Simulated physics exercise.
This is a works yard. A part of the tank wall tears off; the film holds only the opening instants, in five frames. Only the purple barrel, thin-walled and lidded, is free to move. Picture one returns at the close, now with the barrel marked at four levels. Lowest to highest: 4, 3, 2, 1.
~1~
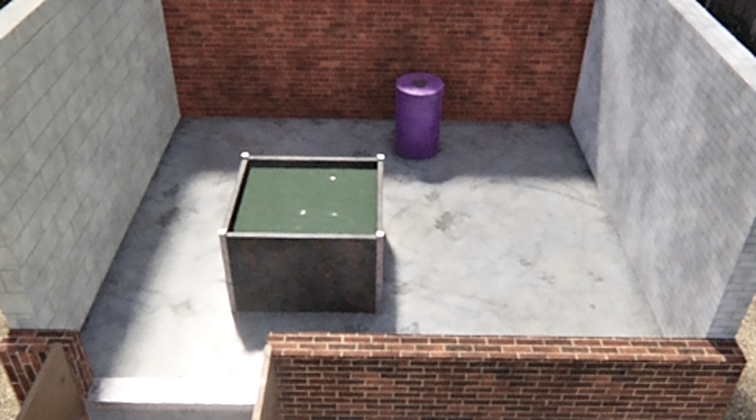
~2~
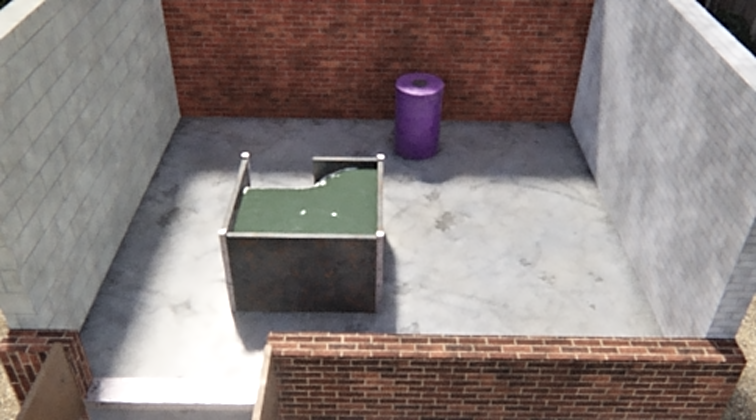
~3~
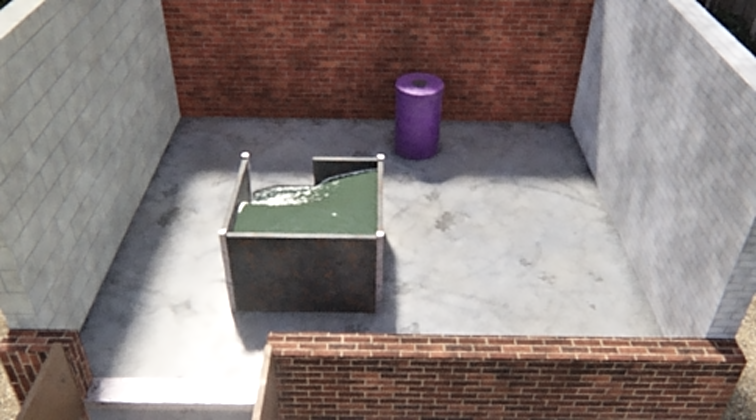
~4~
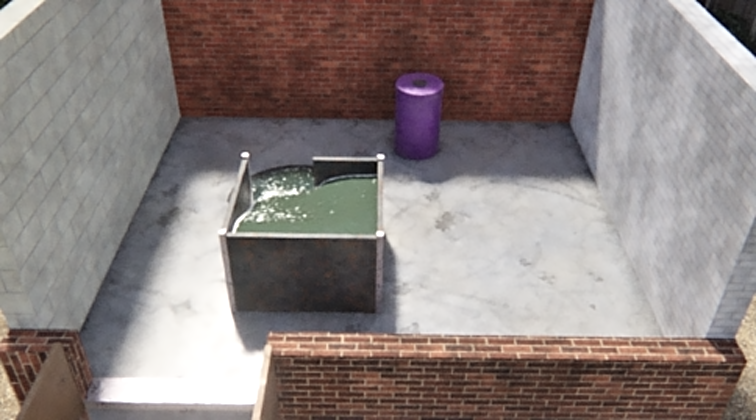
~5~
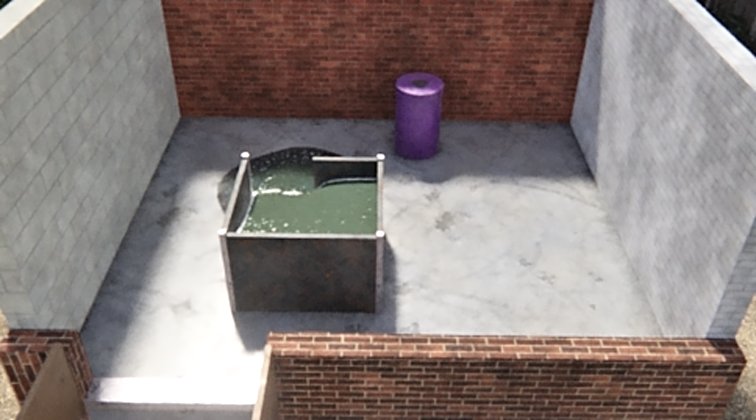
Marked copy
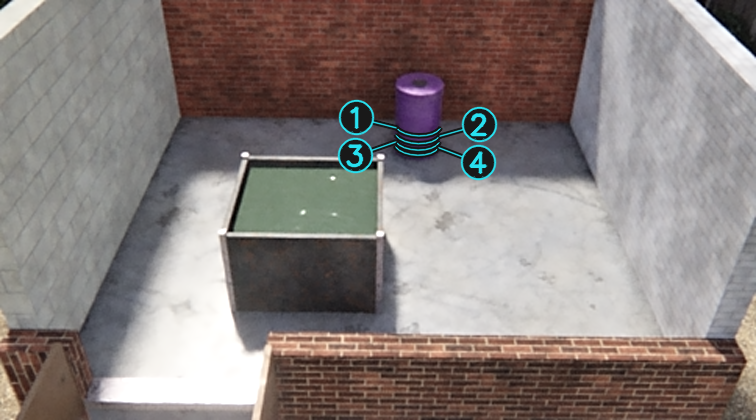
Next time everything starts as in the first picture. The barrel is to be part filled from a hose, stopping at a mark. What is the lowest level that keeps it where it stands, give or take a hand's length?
Choose 3.
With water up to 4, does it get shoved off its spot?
Yes, it does.
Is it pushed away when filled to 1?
No, not at all.
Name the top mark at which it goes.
Mark 4.
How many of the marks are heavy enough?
Three of the four.
On the marked copy, 1 at (418, 135); 2 at (418, 143); 3 at (418, 150); 4 at (417, 155); from the bottom up 4, 3, 2, 1.
If 1 is chosen, it does not move.
If 2 is chosen, it does not move.
If 3 is chosen, it does not move.
If 4 is chosen, it is pushed about its own width away.
